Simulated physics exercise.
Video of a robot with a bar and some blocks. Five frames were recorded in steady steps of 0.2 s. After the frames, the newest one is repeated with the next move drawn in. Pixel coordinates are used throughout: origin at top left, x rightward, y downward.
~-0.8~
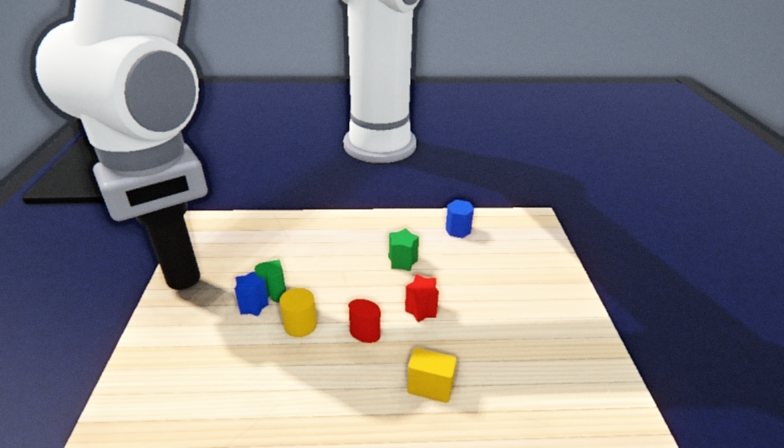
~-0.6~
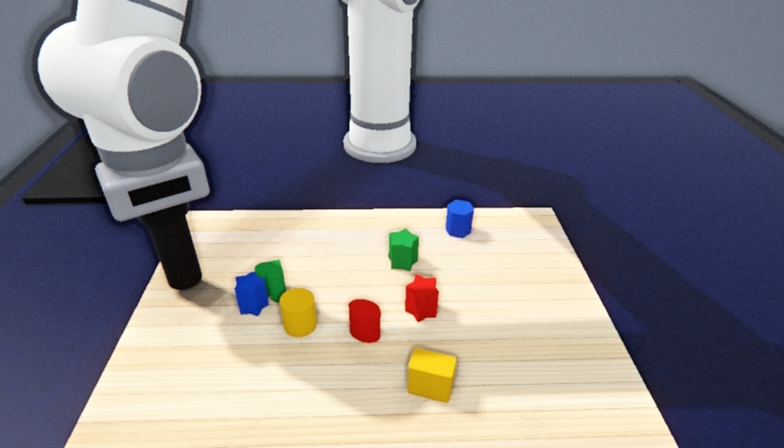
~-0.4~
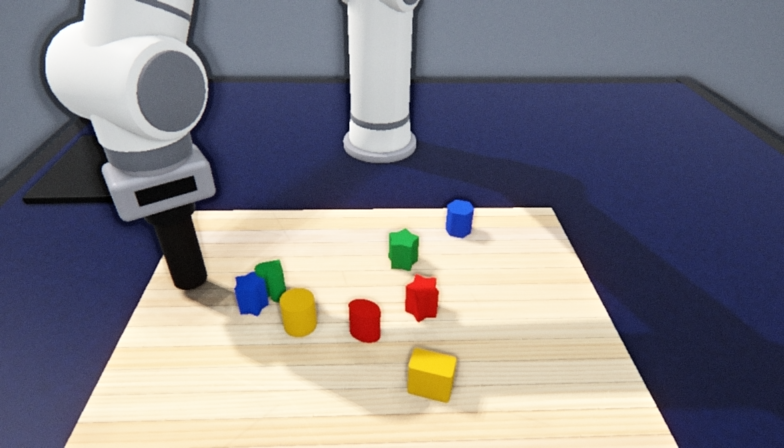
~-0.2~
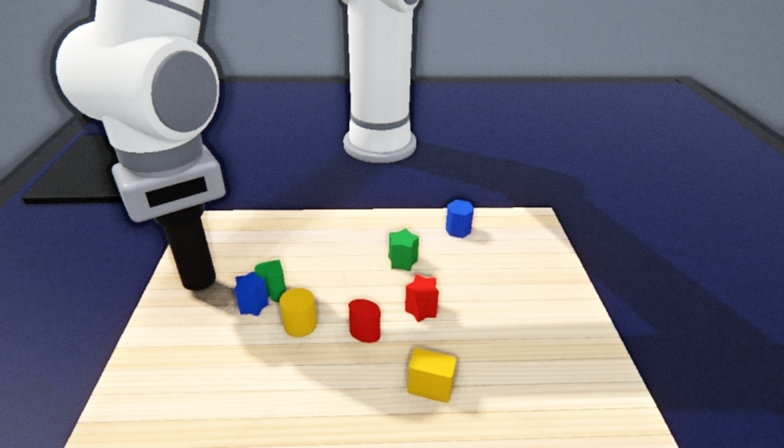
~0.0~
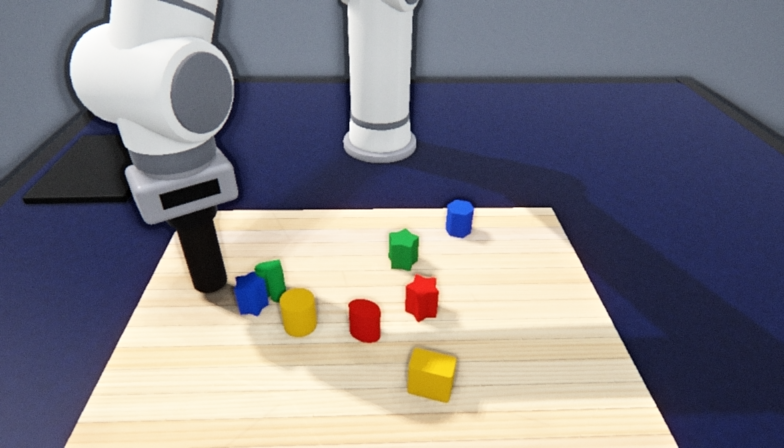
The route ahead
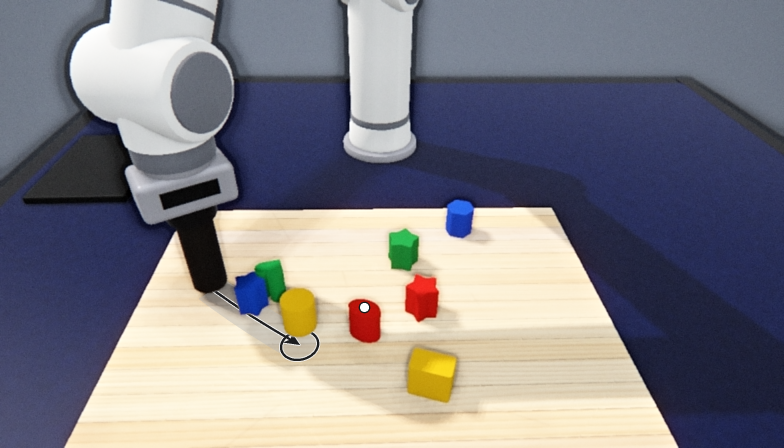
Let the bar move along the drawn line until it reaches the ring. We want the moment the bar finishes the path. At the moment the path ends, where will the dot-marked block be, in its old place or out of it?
It does get moved.
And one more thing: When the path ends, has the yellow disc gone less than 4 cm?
In short: No.
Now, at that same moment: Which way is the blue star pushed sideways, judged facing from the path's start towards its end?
Measured against the direction from start to end, the blue star shifts toward the left-hand side.
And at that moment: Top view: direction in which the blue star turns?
From above, it looks like the blue star goes counterclockwise.
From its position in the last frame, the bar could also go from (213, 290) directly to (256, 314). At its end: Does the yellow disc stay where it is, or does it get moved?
It gets pushed out of place.
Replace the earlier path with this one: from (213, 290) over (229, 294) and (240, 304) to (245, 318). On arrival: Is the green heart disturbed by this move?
The block you're asking about stays where it is.
Drawn move, in a line from (213, 290) to (300, 345); the dot is on the red elliptical block.
What follows on the original path. One third of the way, bar (237, 300); blue star (265, 288), turned 15° anticlockwise.
Two thirds of the way, bar (266, 318); blue star (297, 300), turned 40° anticlockwise; yellow disc (329, 304).
At the end, bar (299, 337); blue star (320, 302), turned 110° anticlockwise; green heart still; yellow disc (349, 298); red elliptical block (379, 309), turned 20° clockwise.
